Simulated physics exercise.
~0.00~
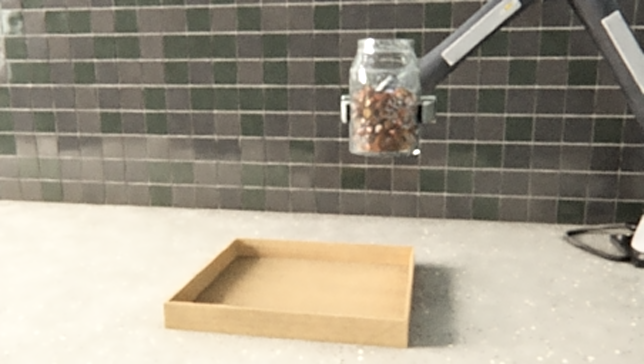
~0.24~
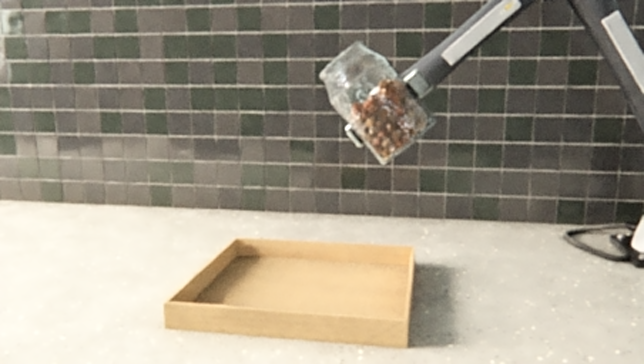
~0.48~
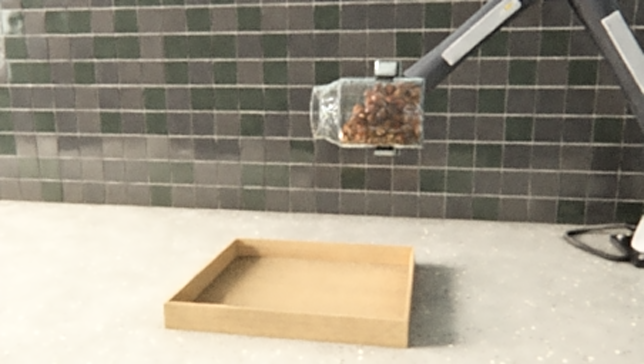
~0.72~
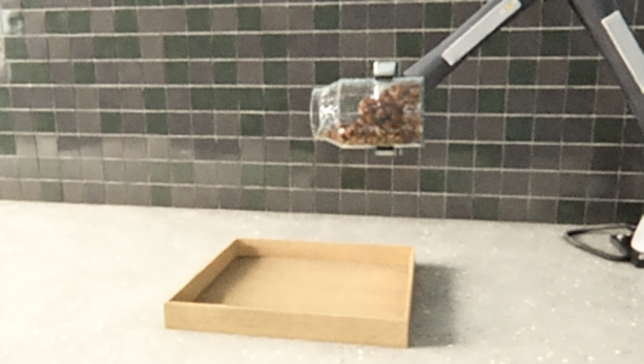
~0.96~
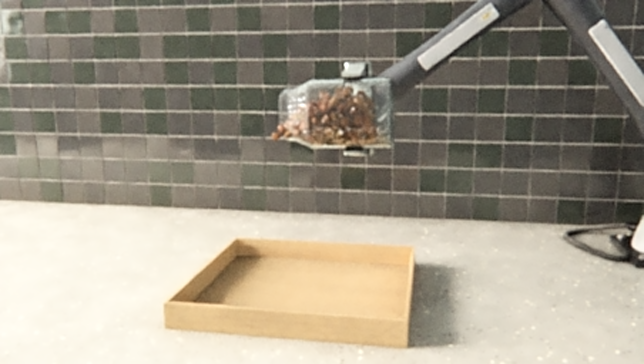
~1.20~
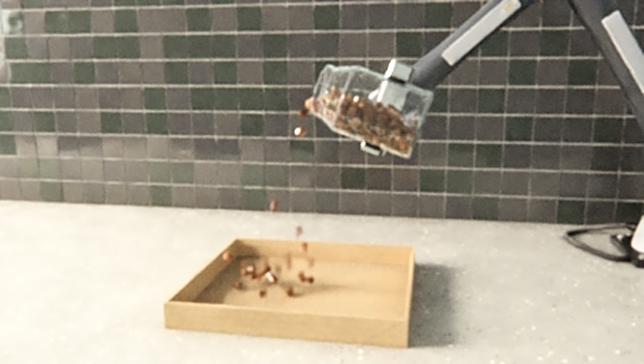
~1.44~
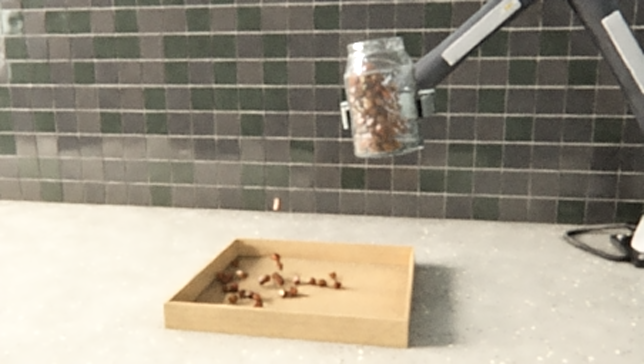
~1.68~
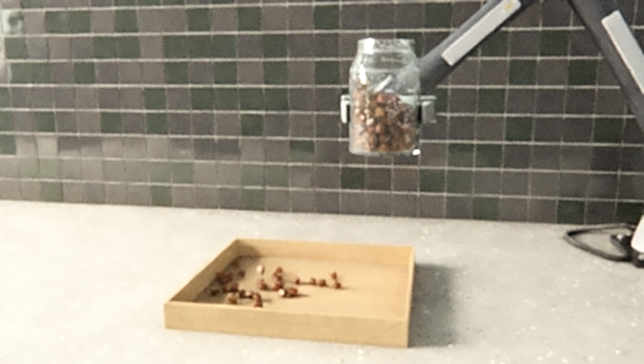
A robot arm tips a glass jar, spills some brown pellets into a tray, and rights it.
